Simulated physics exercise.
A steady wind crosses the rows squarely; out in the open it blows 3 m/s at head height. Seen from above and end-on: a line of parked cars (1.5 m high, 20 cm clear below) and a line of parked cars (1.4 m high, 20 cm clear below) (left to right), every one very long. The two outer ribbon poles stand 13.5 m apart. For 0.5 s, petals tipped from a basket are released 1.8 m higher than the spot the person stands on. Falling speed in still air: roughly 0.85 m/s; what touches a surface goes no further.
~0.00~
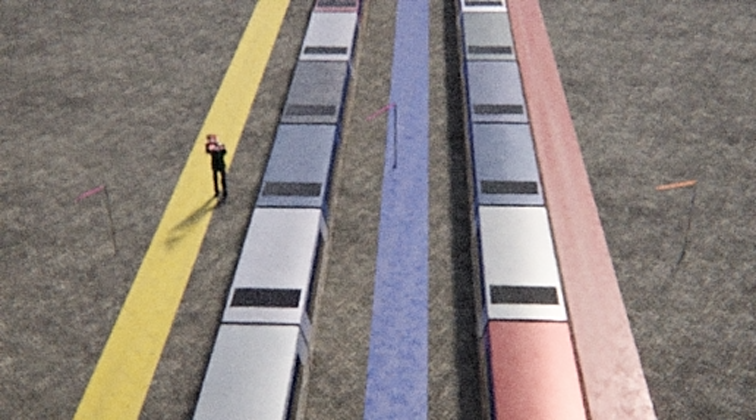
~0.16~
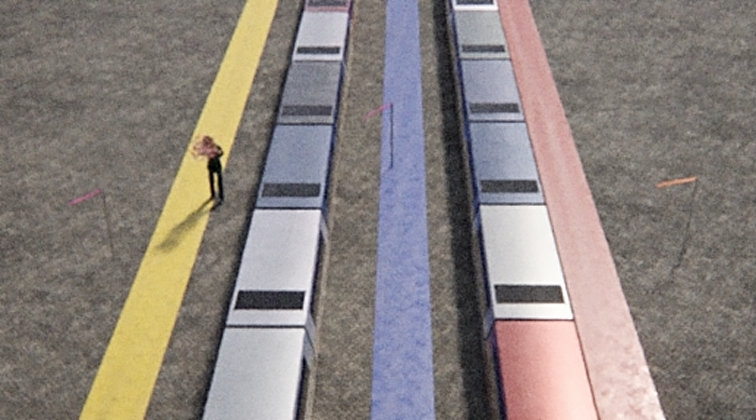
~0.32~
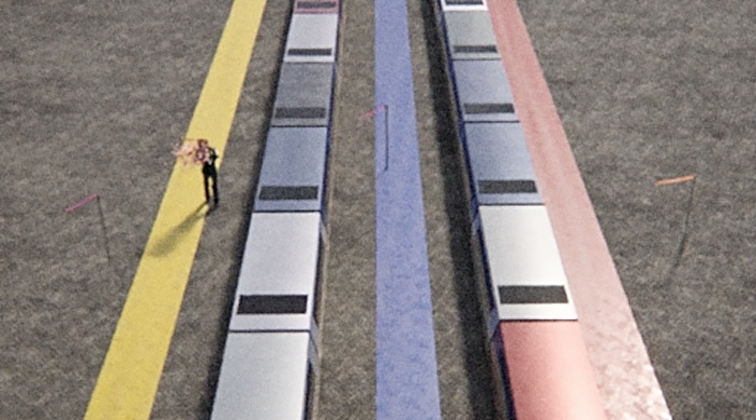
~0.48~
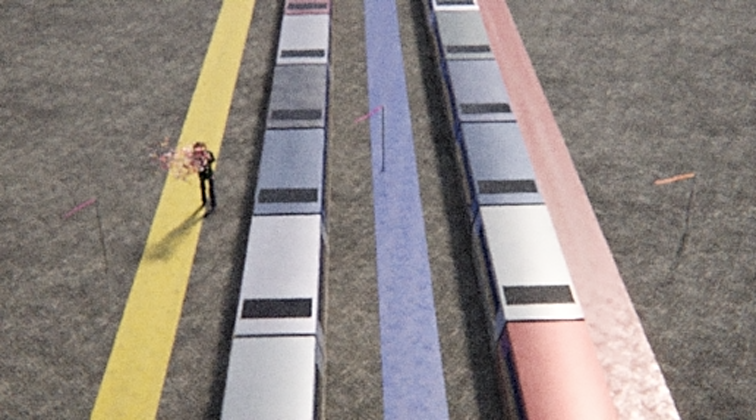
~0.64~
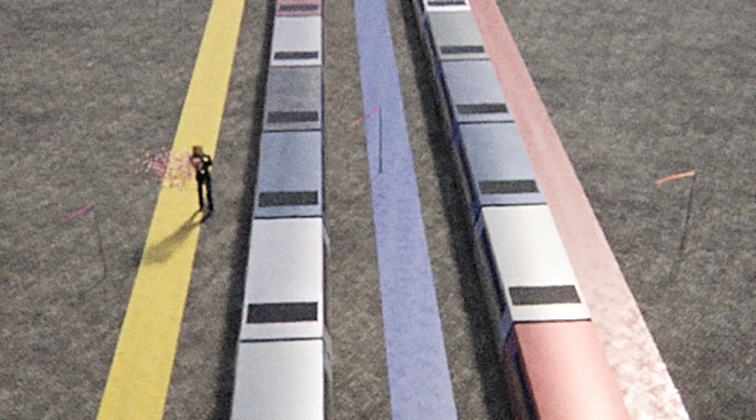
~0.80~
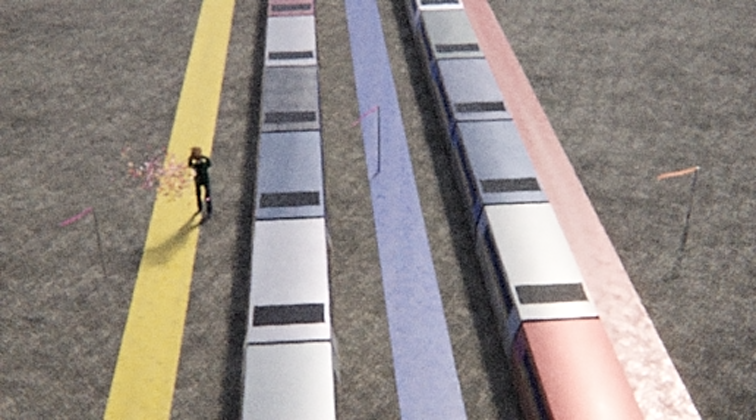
Pink petals leave a standing person and drift left across the yellow strip, spreading apart.
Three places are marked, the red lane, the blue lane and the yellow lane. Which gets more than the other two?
The biggest share falls on the yellow one.
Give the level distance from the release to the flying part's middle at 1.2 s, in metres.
Roughly 1.0 m.
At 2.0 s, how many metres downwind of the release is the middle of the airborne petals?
Roughly 1.0 m.
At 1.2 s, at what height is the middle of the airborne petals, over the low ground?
Roughly 1.0 m up.
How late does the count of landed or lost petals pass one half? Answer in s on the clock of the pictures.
Near 2.4 s.
After 1.2 s, 0 % lies on the blue lane, 0 % on the red lane and 0 % on the yellow lane; 0 % has touched down or left; the middle of what still flies is 1.1 m above the low ground, near (158, 189).
After 2.0 s, 0 % lies on the blue lane, 0 % on the red lane and 15 % on the yellow lane; 19 % has touched down or left; the middle of what still flies is 0.5 m above the low ground, near (151, 211).
After 3.5 s, 0 % lies on the blue lane, 0 % on the red lane and 57 % on the yellow lane; 90 % has touched down or left.
After 8.0 s, 0 % lies on the blue lane, 0 % on the red lane and 60 % on the yellow lane; 100 % has touched down or left.
After 45.0 s, 0 % lies on the blue lane, 0 % on the red lane and 60 % on the yellow lane; 100 % has touched down or left.
